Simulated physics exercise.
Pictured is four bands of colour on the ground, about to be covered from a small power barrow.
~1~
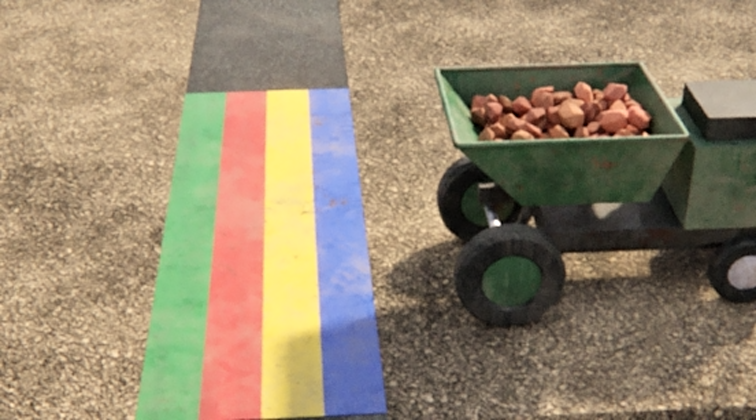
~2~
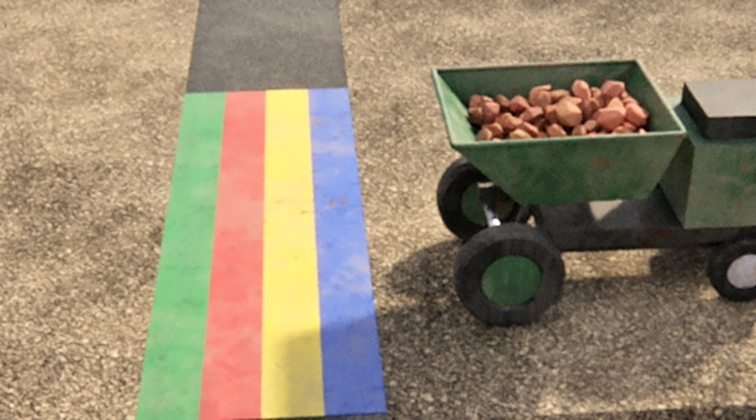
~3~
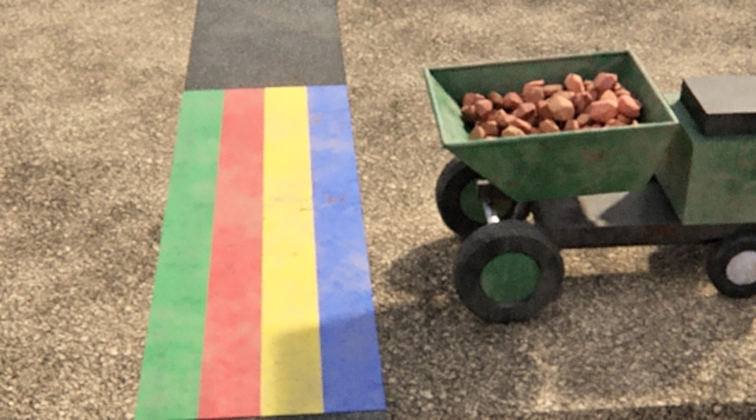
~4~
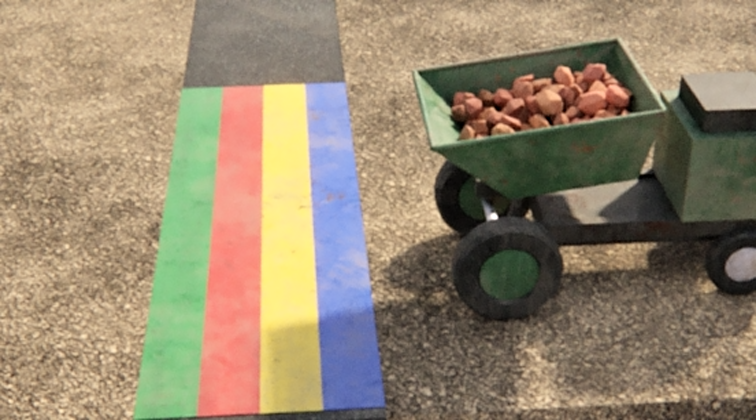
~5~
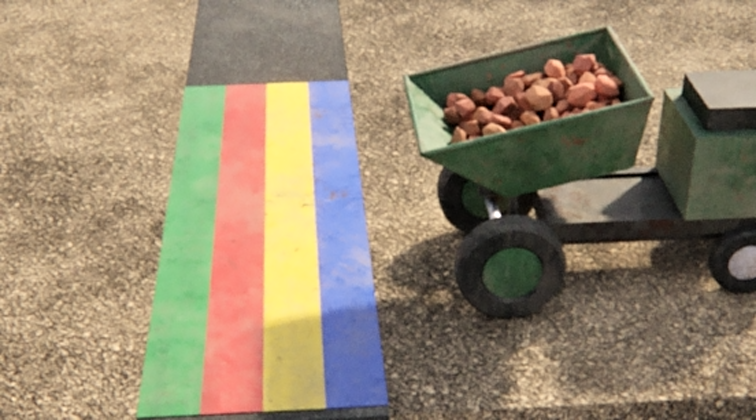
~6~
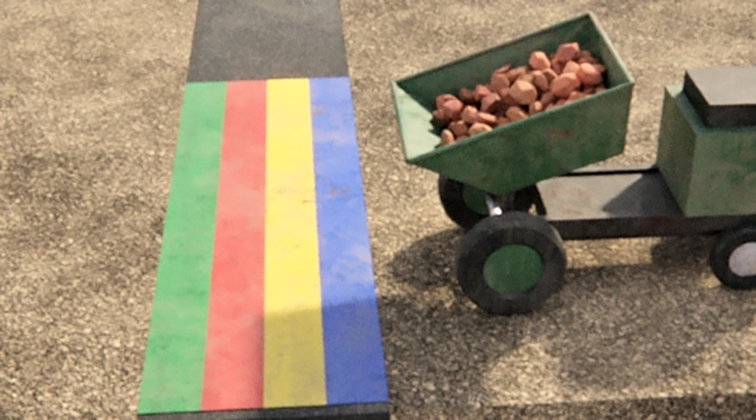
On gritty ground beside green, red, yellow and blue bands, a small green barrow's skip of reddish rubble slowly tilting leftward.
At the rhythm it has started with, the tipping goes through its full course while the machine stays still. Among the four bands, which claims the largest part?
The yellow one claims the largest part.
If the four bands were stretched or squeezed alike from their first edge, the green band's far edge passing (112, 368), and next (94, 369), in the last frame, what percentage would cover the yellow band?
Roughly 30 % and 30 %.
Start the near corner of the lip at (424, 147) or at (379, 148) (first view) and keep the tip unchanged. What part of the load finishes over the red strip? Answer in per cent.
The first position yields around 30 per cent; the second yields around 30 per cent.
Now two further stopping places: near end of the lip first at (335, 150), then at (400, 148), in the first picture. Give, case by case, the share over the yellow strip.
The first gives close to 0 per cent and the second 10 per cent.
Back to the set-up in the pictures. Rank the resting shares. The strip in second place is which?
Next in line comes the red strip.
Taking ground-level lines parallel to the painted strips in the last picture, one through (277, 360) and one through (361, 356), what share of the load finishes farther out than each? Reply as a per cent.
Roughly 40 per cent, then roughly 70 per cent.
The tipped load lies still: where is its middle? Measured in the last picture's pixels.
The centre settles at about (276, 269).
Soon after the last picture, skip tipped steeply; all in the skip.
A little later, skip tipped right over; about two thirds in the skip; a small part over the blue strip; about a quarter over the yellow strip; a small part over the red strip.
Later still, skip tipped right over; about a quarter in the skip; a small part over the blue strip; about a third over the yellow strip; about a quarter over the red strip; a small part over the green strip; a stray few off the paint.
At rest, skip tipped right over; about a quarter in the skip; a small part over the blue strip; about a third over the yellow strip; about a quarter over the red strip; a small part over the green strip; a stray few off the paint.
